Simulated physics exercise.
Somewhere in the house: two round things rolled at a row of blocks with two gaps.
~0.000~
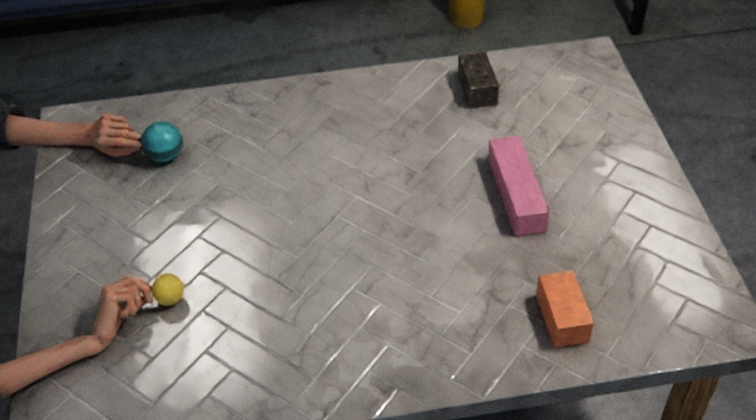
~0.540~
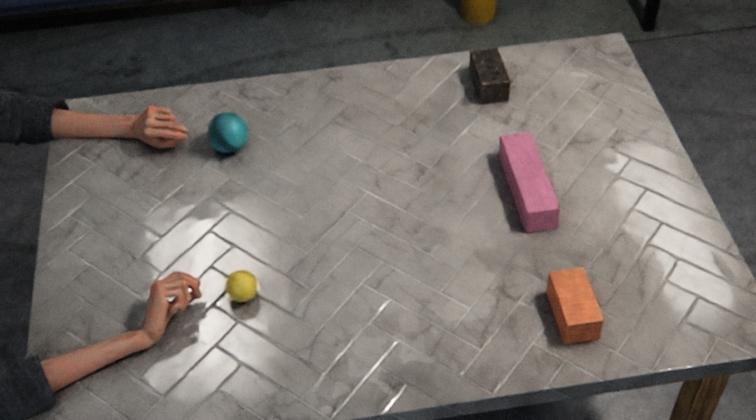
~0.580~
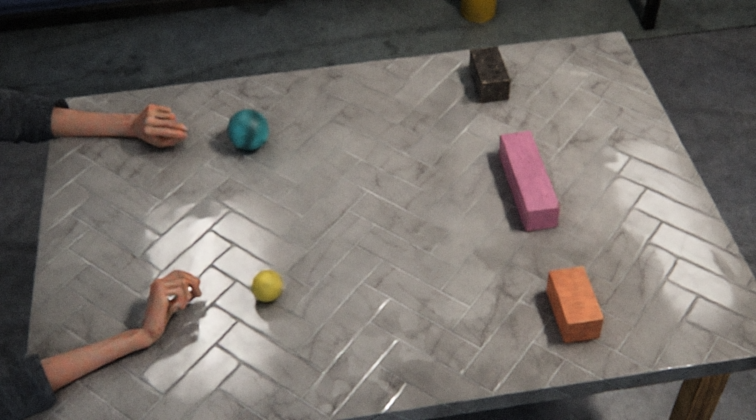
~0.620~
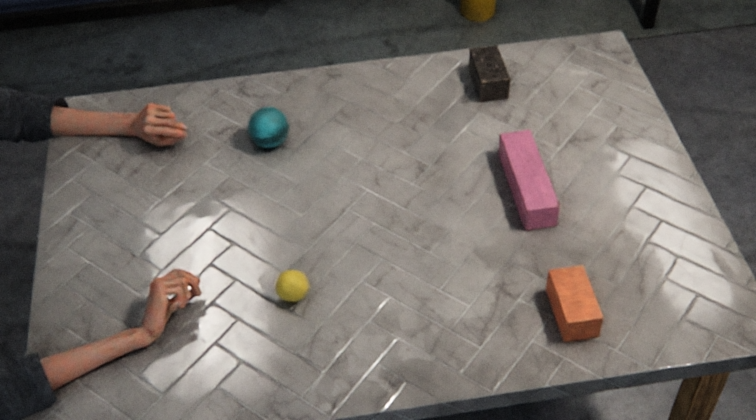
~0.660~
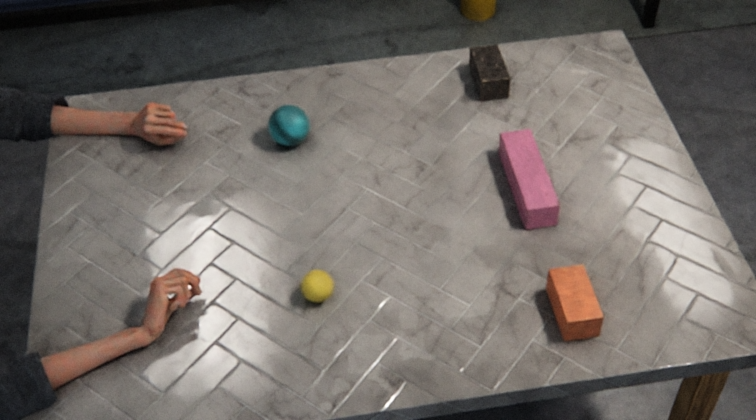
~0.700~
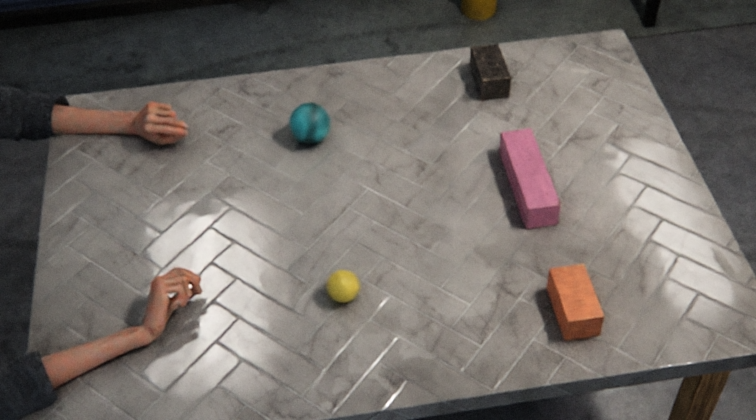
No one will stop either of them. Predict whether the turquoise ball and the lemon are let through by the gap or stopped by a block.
My call: The turquoise ball is let through, the lemon is stopped.
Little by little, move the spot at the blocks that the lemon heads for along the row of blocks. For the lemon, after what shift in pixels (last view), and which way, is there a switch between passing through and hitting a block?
24 pixels up.
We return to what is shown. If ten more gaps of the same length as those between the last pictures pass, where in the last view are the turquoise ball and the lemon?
The first one sits near (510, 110), while the second sits near (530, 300).
After 1.12 s, turquoise ball heading on near (519, 110); lemon coming back near (526, 306).
After 1.76 s, turquoise ball heading on; lemon coming back near (499, 370).
In the end (2.3 s), the turquoise ball gets between the blocks; the lemon is stopped.
